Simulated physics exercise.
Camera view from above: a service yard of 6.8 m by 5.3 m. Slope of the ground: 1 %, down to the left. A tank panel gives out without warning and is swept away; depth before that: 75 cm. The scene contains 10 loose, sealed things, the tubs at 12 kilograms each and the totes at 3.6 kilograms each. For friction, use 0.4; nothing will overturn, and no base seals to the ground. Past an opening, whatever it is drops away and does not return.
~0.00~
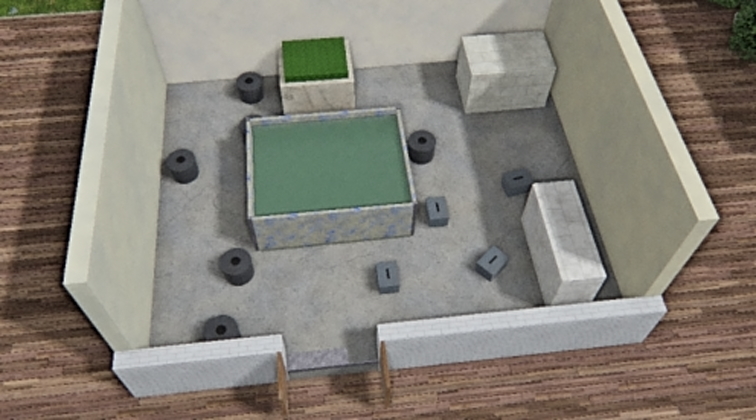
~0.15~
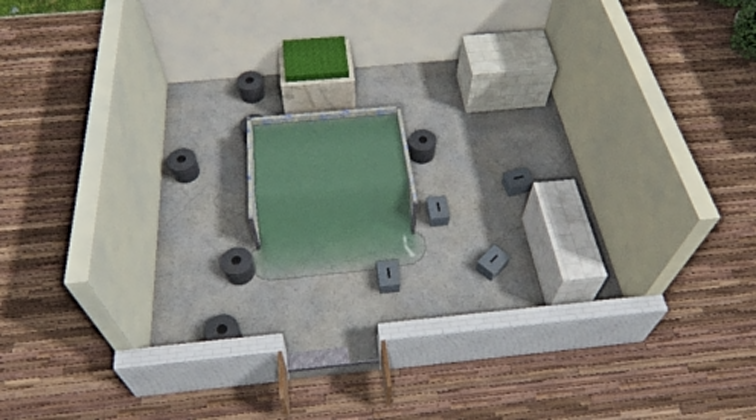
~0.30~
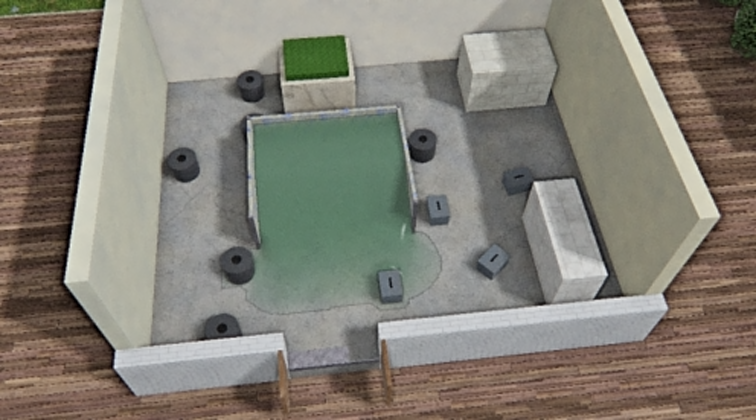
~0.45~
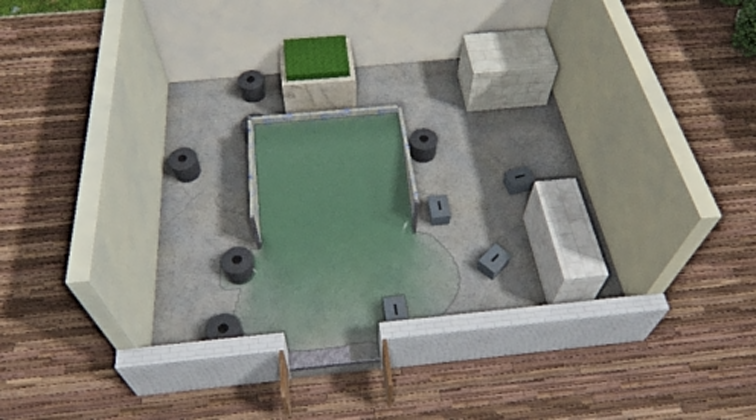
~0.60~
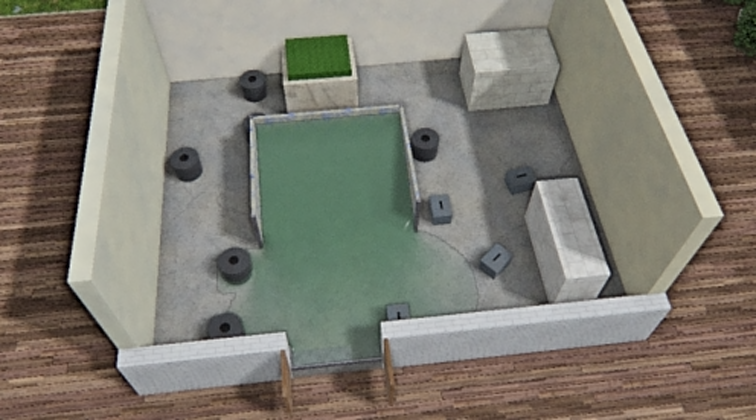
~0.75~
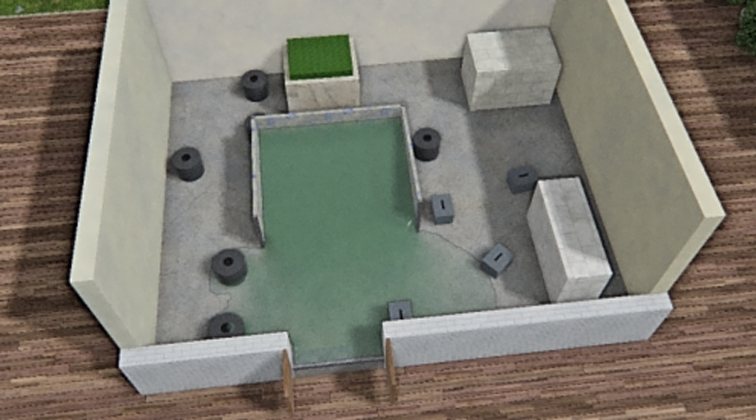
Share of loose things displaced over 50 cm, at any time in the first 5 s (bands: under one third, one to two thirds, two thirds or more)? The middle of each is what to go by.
Result: The central band.
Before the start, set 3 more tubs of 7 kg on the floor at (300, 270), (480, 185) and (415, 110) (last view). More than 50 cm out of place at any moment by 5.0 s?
First goes beyond, second goes beyond, third stays inside.
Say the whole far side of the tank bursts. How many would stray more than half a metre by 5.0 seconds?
That gives 7 of them.
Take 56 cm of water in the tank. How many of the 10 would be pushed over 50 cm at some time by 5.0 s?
Then it comes to 5.
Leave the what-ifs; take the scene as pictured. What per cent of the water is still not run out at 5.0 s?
Around 60 per cent of the water is still in there.
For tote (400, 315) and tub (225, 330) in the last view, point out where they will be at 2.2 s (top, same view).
First one near (428, 307), second near (192, 264).
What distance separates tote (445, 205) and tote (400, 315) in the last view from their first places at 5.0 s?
Distances: 30 cm; 200 cm.
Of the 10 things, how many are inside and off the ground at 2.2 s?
That would be 1 of them.
After 1.1 s 1 of 10 are over 50 cm from their spots; 1 afloat.
After 2.2 s 2 of 10 are over 50 cm from their spots; 1 afloat.
After 3.5 s 5 of 10 are over 50 cm from their spots; 1 afloat.
After 5.0 s 5 of 10 are over 50 cm from their spots, and 5 have been at some point; 5 afloat.
